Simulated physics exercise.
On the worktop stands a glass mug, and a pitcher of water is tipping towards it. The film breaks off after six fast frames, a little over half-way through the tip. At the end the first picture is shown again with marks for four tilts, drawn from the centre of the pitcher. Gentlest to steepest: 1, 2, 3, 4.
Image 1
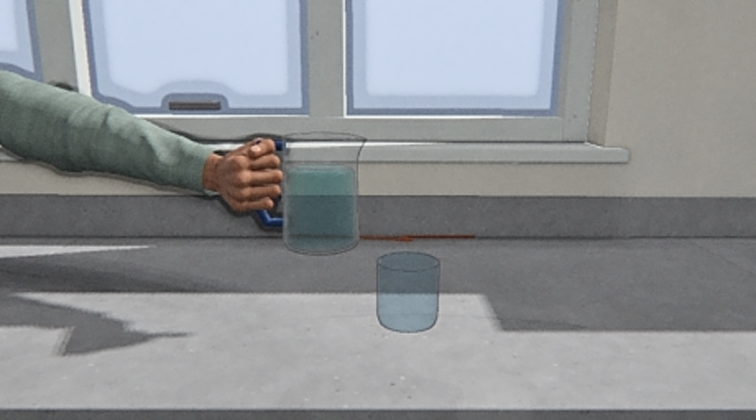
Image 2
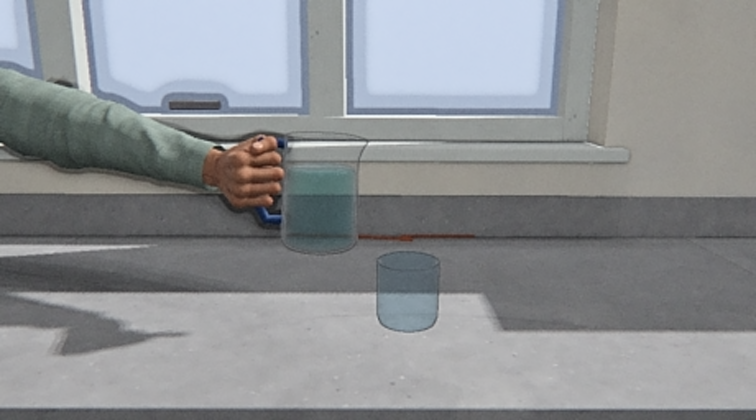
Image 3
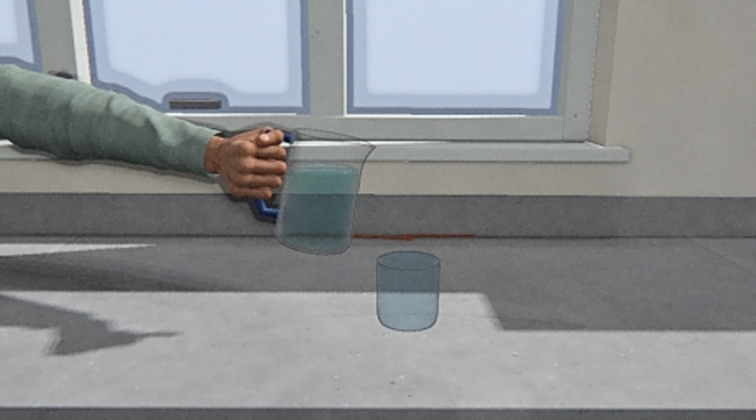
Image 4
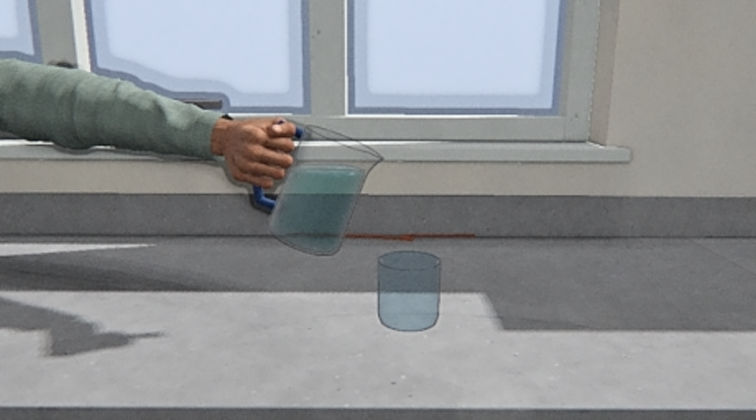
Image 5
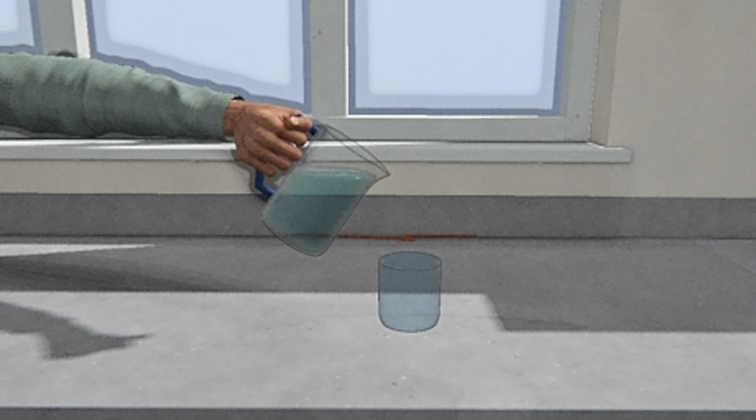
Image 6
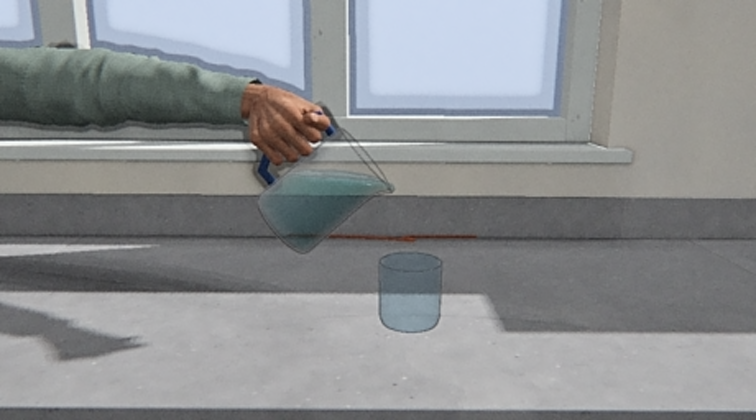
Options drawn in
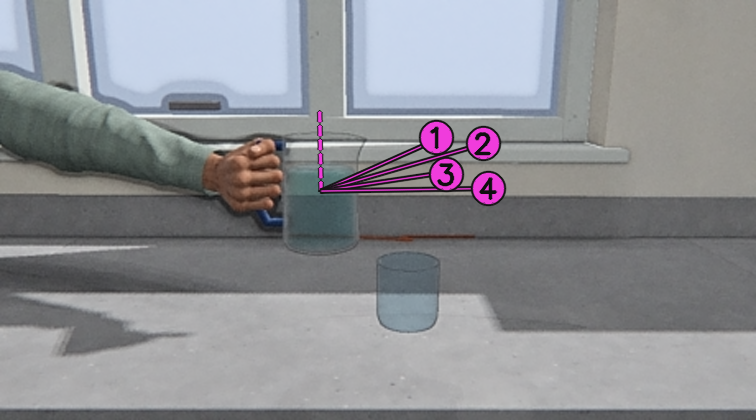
A hand tilts a pitcher of water steadily rightward above a glass mug on the worktop.
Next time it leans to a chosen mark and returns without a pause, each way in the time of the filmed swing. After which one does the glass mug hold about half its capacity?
Take 1.
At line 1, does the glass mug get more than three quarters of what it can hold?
No, less.
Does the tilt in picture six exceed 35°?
Yes, it does.
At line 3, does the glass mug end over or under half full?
Over.
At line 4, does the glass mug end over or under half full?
Over half.
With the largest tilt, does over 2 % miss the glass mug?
Yes, it does.
On the marked copy, 1 at (421, 146); 2 at (467, 148); 3 at (429, 174); 4 at (471, 188).
If 1 is chosen, the glass mug ends with about 49 % of what it can hold.
If 2 is chosen, the glass mug ends with about 72 % of what it can hold; 3 % of the water is spilt.
If 3 is chosen, the glass mug ends with about 79 % of what it can hold; 15 % of the water is spilt.
If 4 is chosen, the glass mug ends with about 84 % of what it can hold; 27 % of the water is spilt.
